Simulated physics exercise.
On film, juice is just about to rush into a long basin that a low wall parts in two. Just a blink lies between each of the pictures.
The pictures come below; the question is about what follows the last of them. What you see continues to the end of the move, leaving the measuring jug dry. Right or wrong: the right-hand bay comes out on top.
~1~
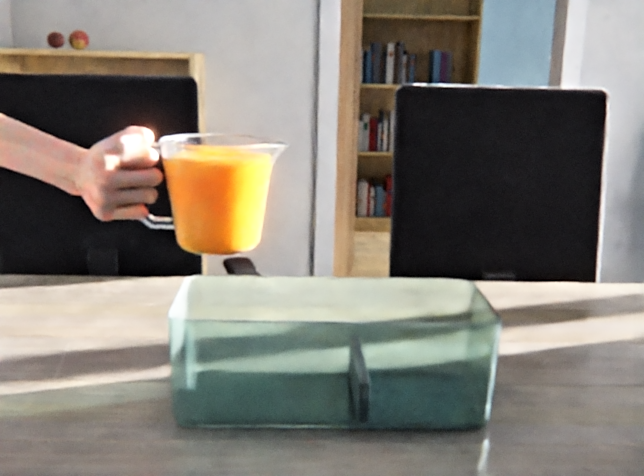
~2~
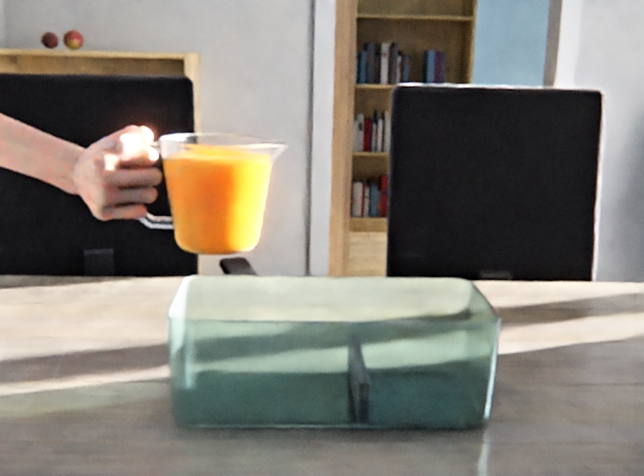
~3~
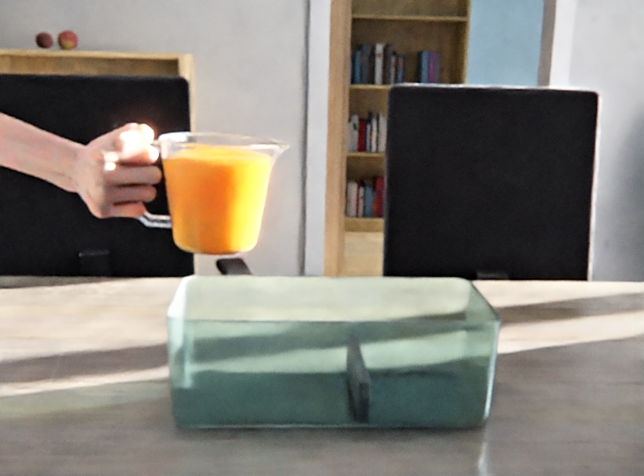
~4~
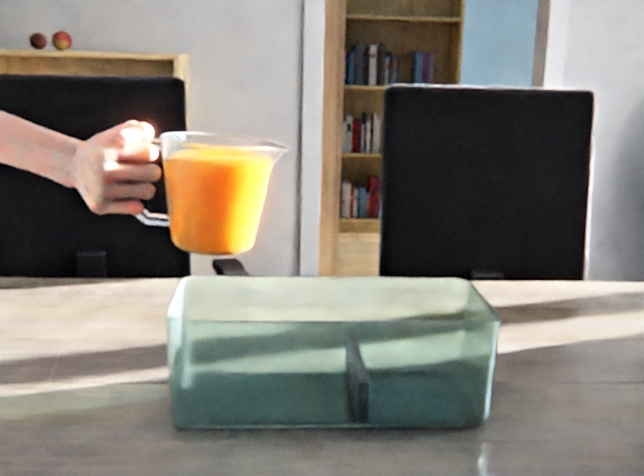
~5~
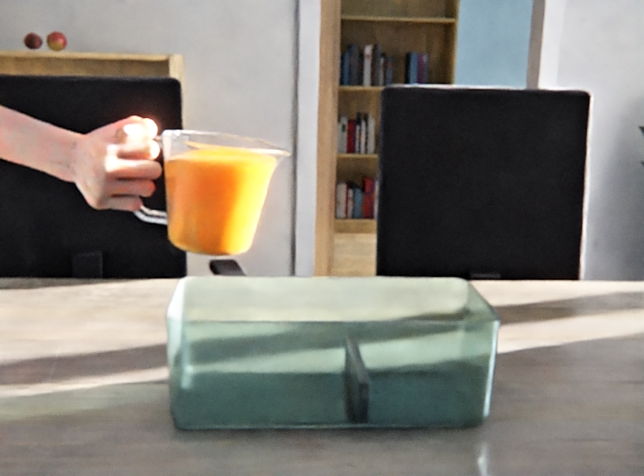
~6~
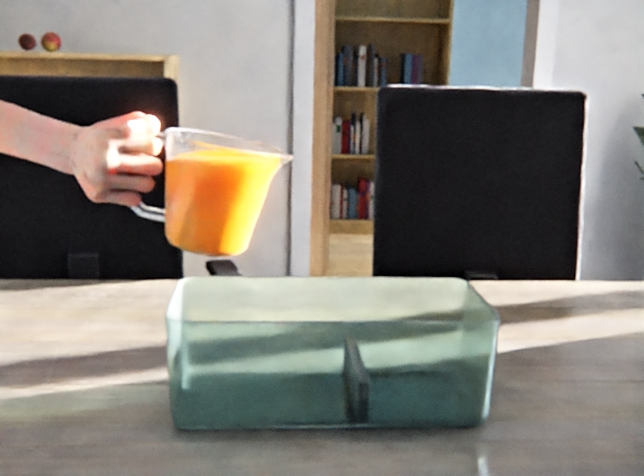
Wrong, the left bay does.
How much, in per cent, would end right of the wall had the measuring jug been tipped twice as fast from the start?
About 10 in a hundred.
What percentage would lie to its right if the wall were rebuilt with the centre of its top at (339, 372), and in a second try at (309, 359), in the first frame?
Roughly 65 per cent first and roughly 90 per cent second.
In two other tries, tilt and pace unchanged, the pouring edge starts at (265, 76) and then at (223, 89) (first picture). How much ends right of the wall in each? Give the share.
10 % and 5 %.
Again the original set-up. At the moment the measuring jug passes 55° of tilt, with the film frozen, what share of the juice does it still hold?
Around 80 in a hundred has not poured out yet.
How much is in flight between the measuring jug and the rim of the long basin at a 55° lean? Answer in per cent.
It's about 15 per cent.
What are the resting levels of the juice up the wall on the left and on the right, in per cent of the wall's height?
Levels: Left around 40 per cent, right around 20 per cent.
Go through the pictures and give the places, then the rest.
In the first picture, it leans 0°; its right rim is at (289, 144); the juice meets the walls at (167, 155) and (271, 157); the long basin's rim runs from (178, 298) to (487, 302); the wall's top is at (359, 358).
In the second picture, it leans 0°; its right rim is at (289, 144); the juice meets the walls at (167, 155) and (271, 158).
In the third picture, it leans 2°; its right rim is at (289, 146); the juice meets the walls at (166, 155) and (270, 158).
In the fourth picture, it leans 4°; its right rim is at (290, 148); the juice meets the walls at (167, 155) and (271, 159).
In the fifth picture, it leans 7°; its right rim is at (292, 152); the juice meets the walls at (168, 156) and (274, 159).
In the sixth picture, it leans 10°; its right rim is at (294, 157); the juice meets the walls at (169, 157) and (278, 160).
A moment on, the tilt is 55° and 78 per cent is still to pour, 4 is left of the wall and 4 right of it.
Next, the tilt is 85° and 28 per cent is still to pour, 36 is left of the wall and 22 right of it.
Then the tilt is 94° and 3 per cent is still to pour, 71 is left of the wall and 24 right of it.
Later the tilt is 94° and 0 per cent is still to pour, 75 is left of the wall and 24 right of it.
Finally, 75 per cent lies left of the wall, 24 right of it and 1 outside.
